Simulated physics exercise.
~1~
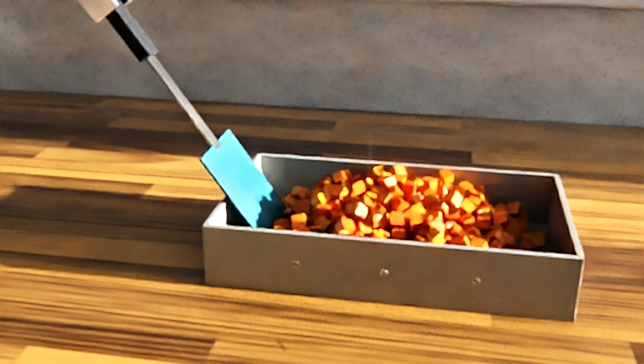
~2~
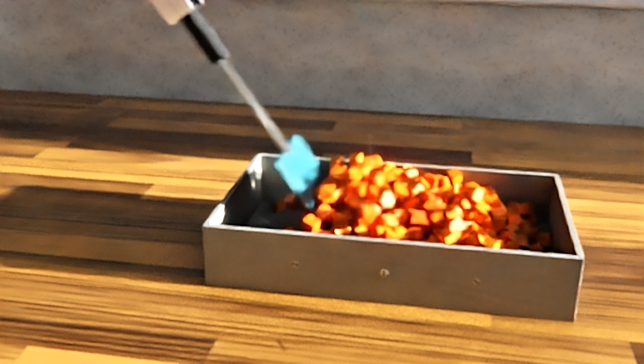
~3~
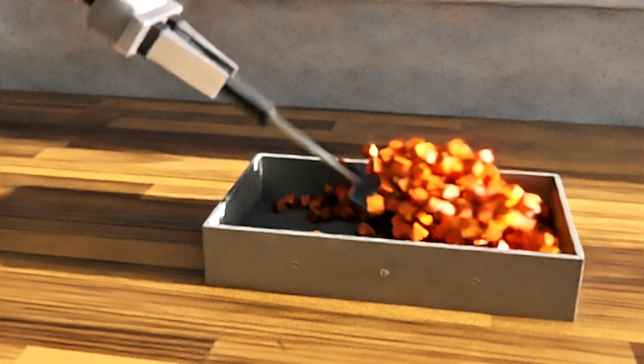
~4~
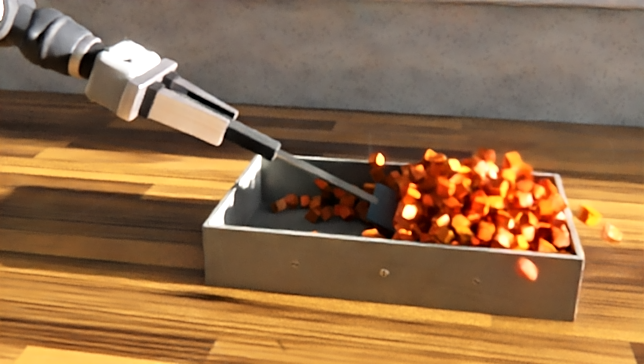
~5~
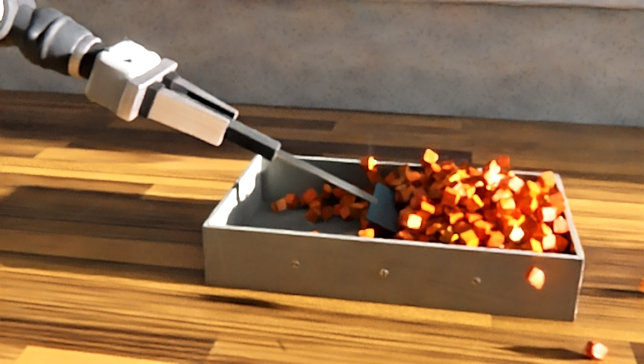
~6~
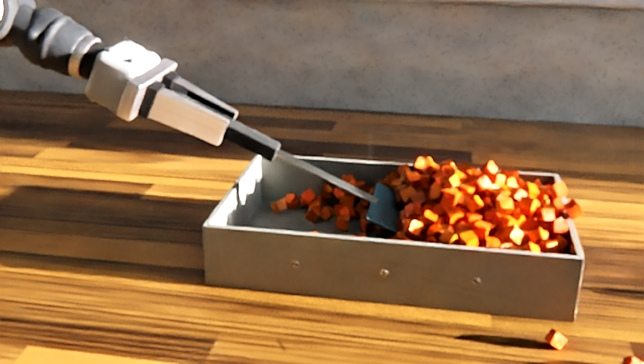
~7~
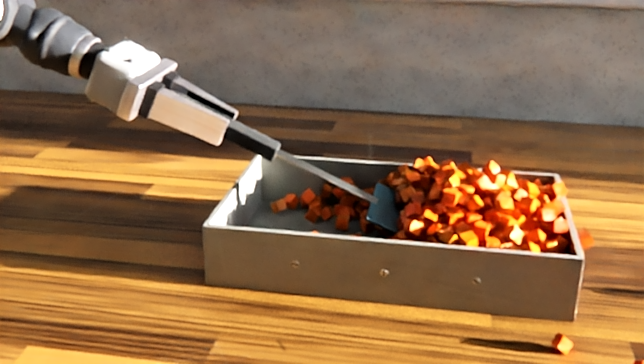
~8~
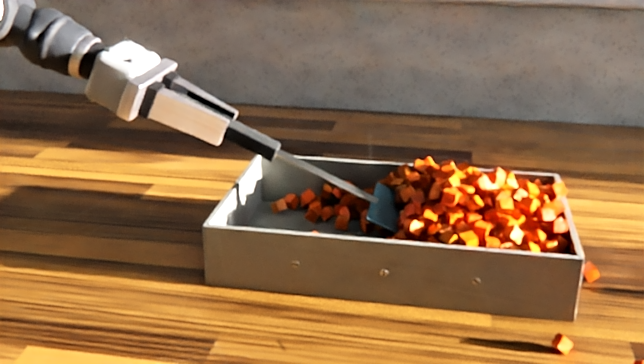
A robot arm holding a turner with a blue blade pushed a heap of orange vegetable dice to the right along a metal trough, then stopped; a few pieces spilled over onto the wooden table while nearly all stayed piled inside.
